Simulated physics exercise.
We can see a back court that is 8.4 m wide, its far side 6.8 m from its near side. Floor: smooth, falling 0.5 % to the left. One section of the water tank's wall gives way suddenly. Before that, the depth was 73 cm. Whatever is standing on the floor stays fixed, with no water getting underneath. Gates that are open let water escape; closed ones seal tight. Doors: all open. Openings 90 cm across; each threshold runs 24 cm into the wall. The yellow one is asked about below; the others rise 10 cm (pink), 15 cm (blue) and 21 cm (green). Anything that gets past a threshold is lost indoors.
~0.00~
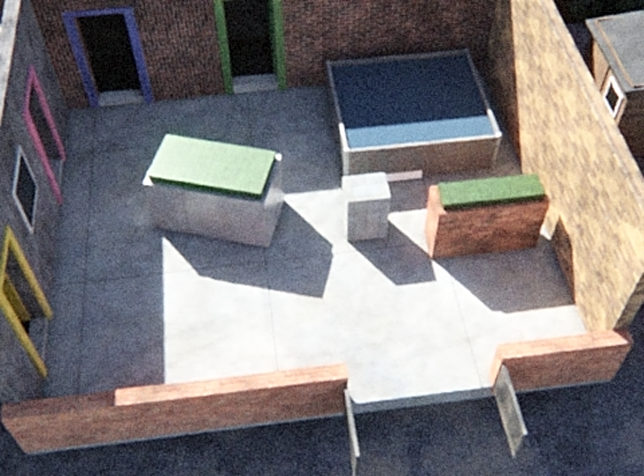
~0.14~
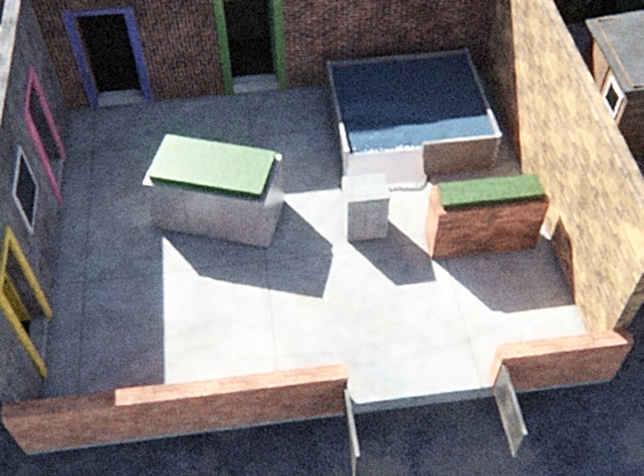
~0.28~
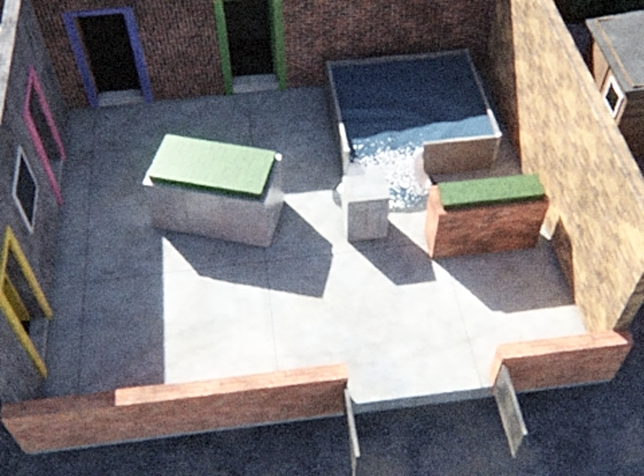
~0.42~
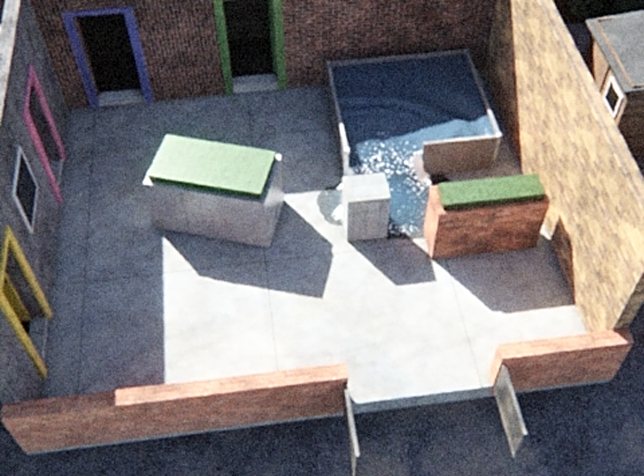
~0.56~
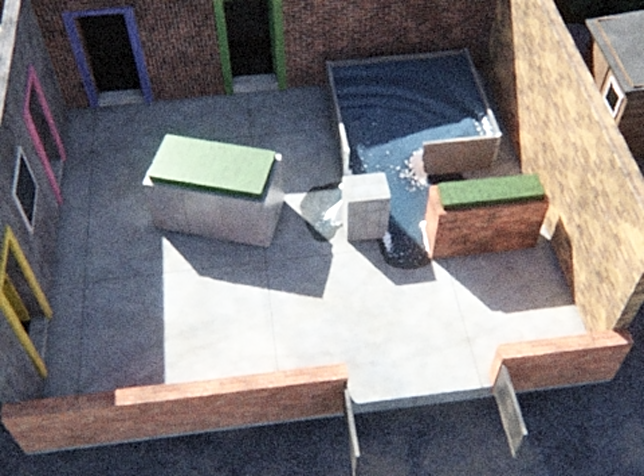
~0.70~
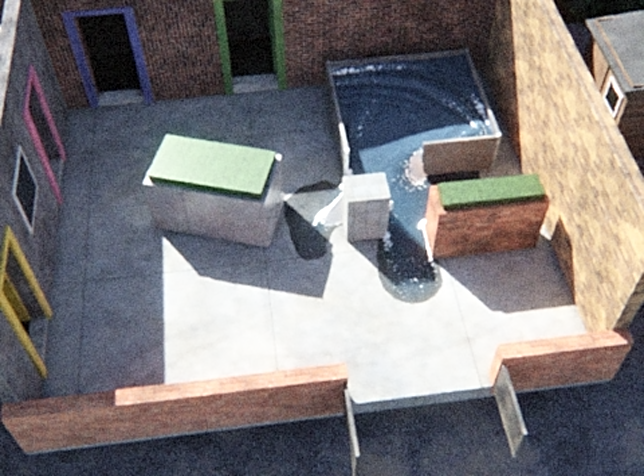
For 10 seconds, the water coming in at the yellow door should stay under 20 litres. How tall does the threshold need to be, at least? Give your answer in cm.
Close to 7 cm is just enough.
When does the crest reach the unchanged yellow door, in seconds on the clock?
The depth peaks at about 5.5 seconds.
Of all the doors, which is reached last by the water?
It's the pink one.
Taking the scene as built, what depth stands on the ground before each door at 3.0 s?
Depths in cm - pink: 0, yellow: 0, blue: 0, green: 2.
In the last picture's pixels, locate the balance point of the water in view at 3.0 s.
Approximately (391, 179).
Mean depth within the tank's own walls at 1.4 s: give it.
Average depth: Approx. 54 cm.
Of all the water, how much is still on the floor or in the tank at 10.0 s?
What remains is some 72 per cent of the water.
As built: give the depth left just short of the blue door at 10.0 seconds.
Roughly 7.5 cm deep.
After 1.4 s water covers 20 % of the floor, deepest (61 cm) near (367, 209); it has not reached the yellow door.
After 3.0 s water covers 60 % of the floor, deepest (38 cm) near (367, 209); it has not reached the yellow door.
After 10.0 s water covers 95 % of the floor, deepest (14 cm) near (367, 209); 8 cm at the yellow door, 0 litres in over its 14 cm threshold.
At the yellow door as built, the water arrived by 4.3 s and peaked near 11 cm at 5.4 s.
With a threshold of 6.5 cm, 28 litres would have come in within the 10 s; with 8 cm, 12 litres. So under 20 litres takes about 7 cm.
